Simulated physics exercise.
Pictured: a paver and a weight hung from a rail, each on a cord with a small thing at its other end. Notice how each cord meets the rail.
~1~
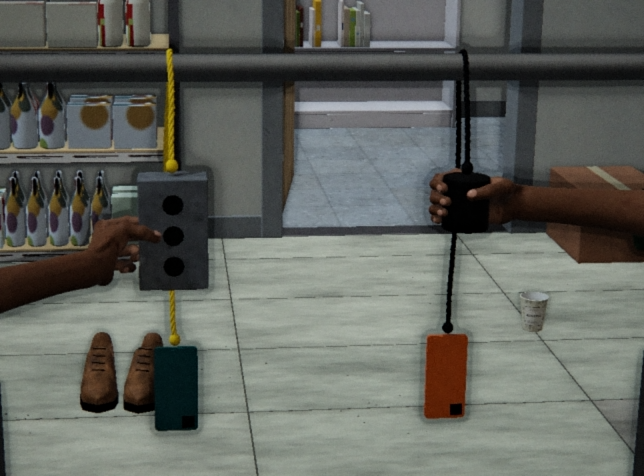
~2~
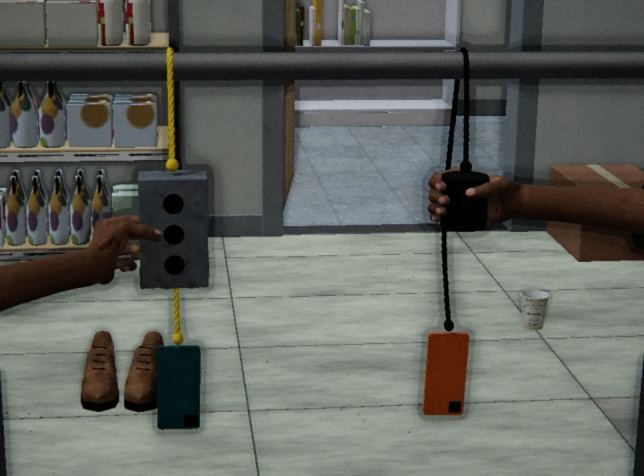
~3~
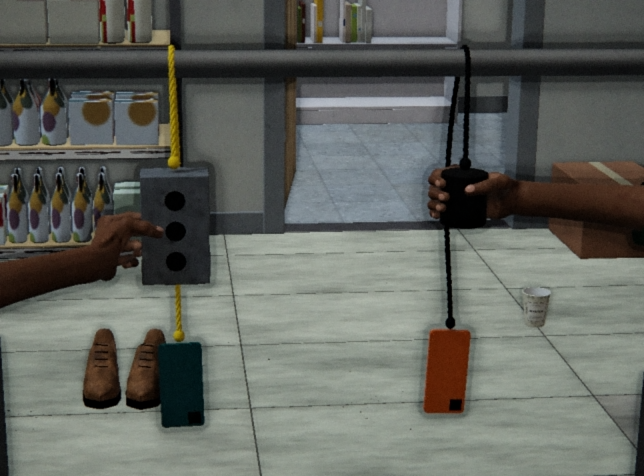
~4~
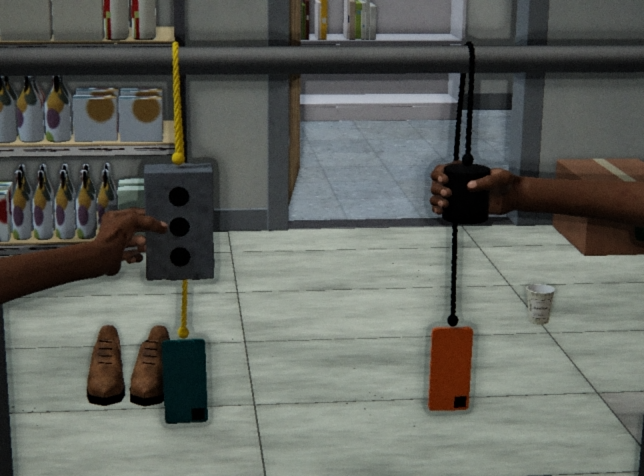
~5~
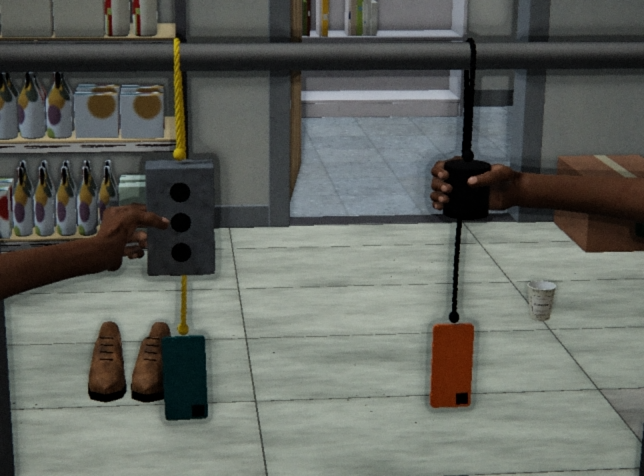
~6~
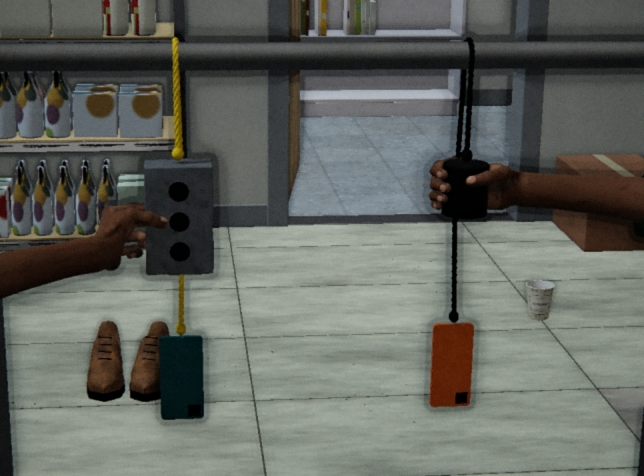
Two hands steady a gray block and a black object corded over a rail to phones.
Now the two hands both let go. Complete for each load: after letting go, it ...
The paver drops; the weight drops.
Then, 0.30 s after the last picture, paver dropping near (181, 301); weight dropping near (461, 284).
Then, 0.56 s after the last picture, paver on the floor; weight on the floor.
At rest, paver on the floor; weight on the floor. The paver drops and the weight pulls its rope through.
